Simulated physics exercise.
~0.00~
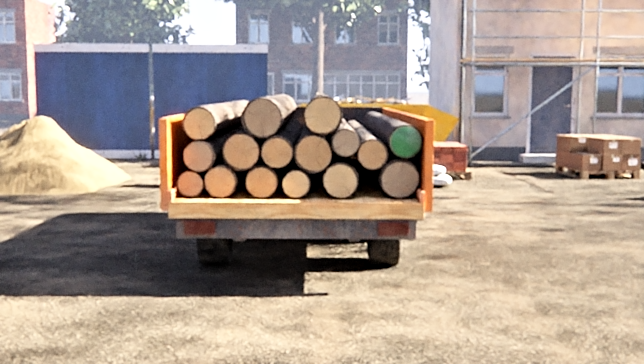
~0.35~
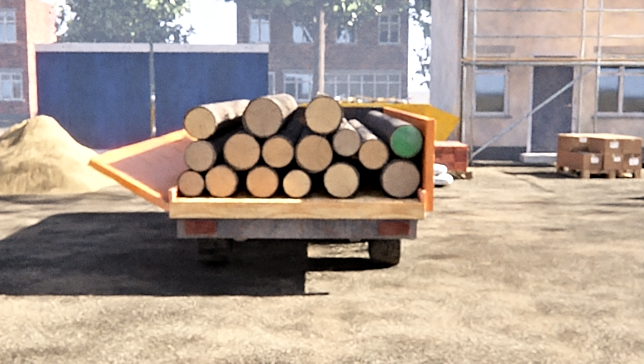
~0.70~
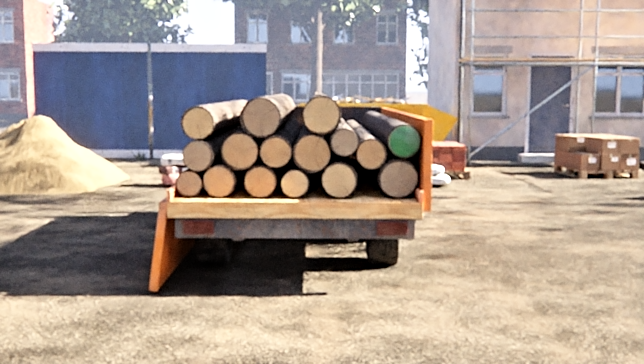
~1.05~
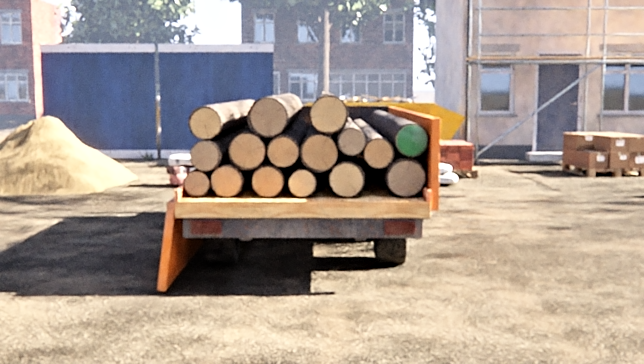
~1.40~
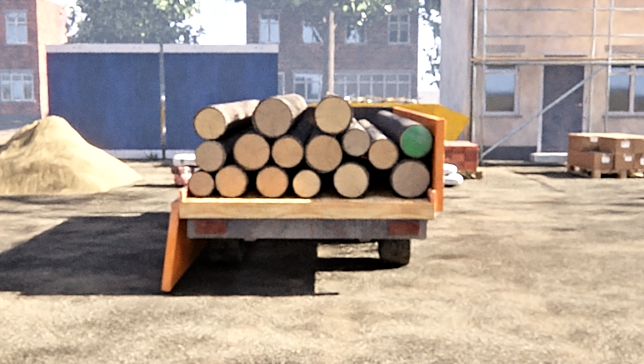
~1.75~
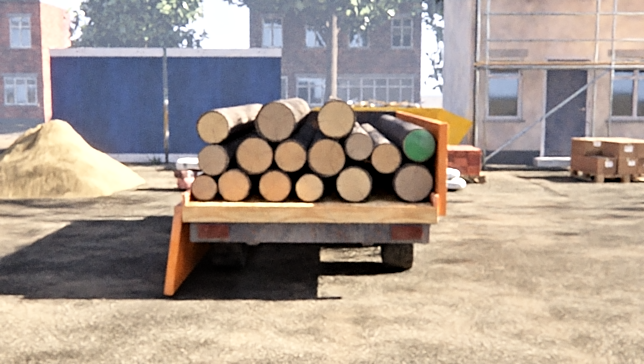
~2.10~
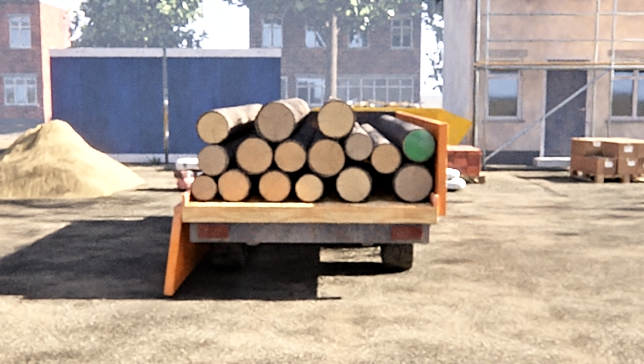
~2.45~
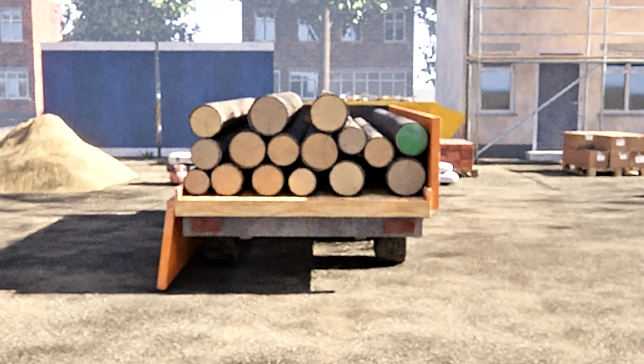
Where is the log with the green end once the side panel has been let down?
It is still on the trailer, resting on top of other logs near the right side.
